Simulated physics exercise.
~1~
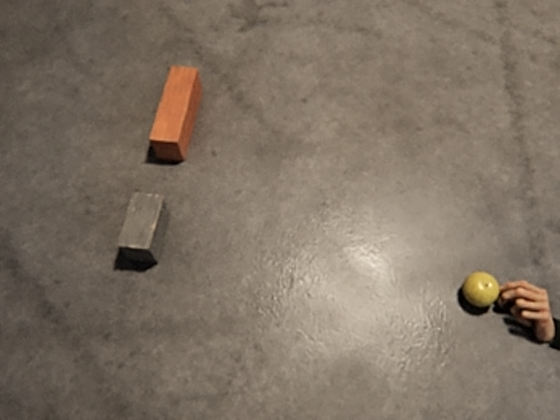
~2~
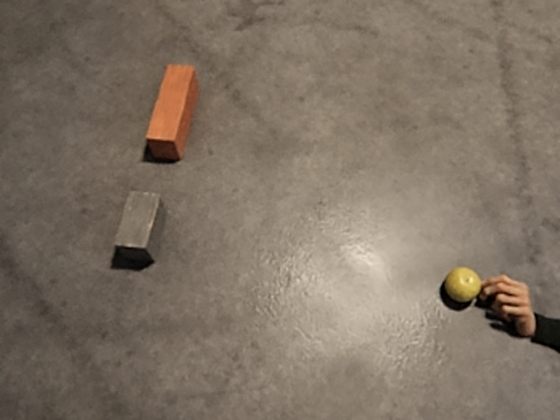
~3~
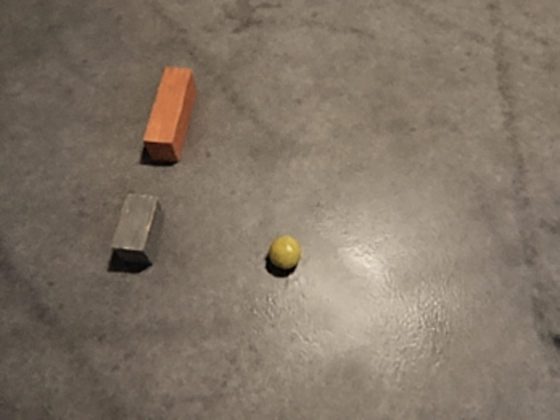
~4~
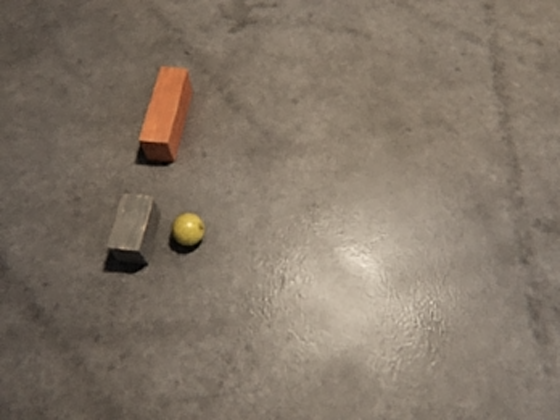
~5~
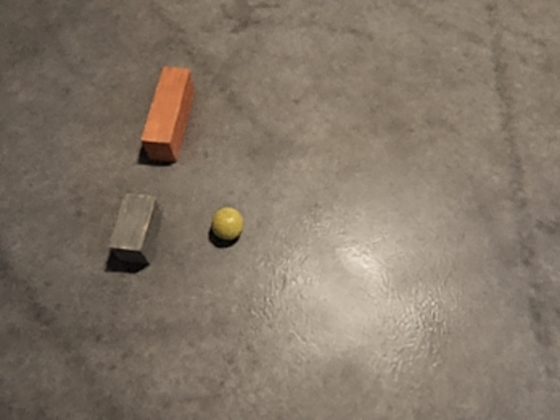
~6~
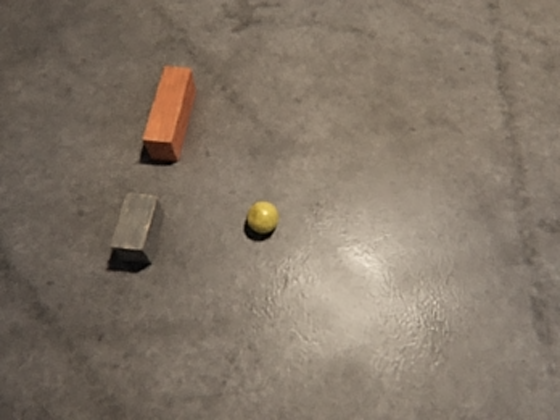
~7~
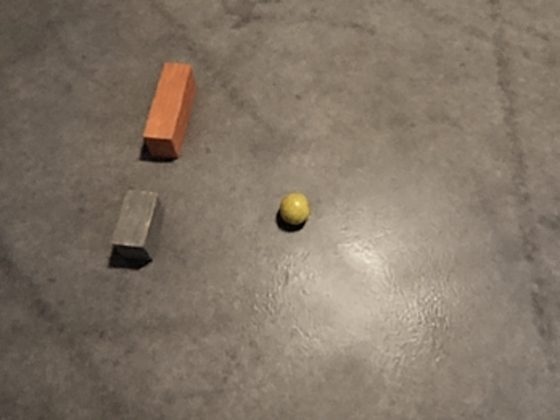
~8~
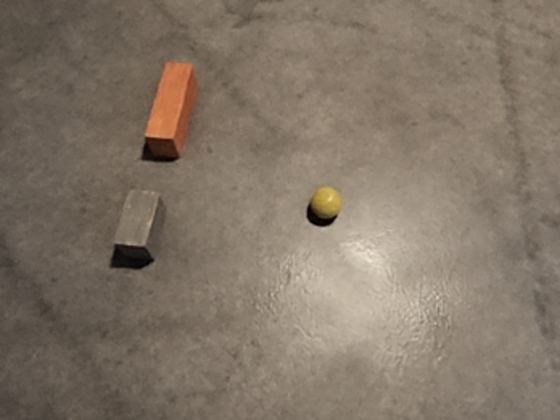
A hand rolling a yellow apple left across a grey floor toward a grey block, the apple bouncing off and rolling back right.
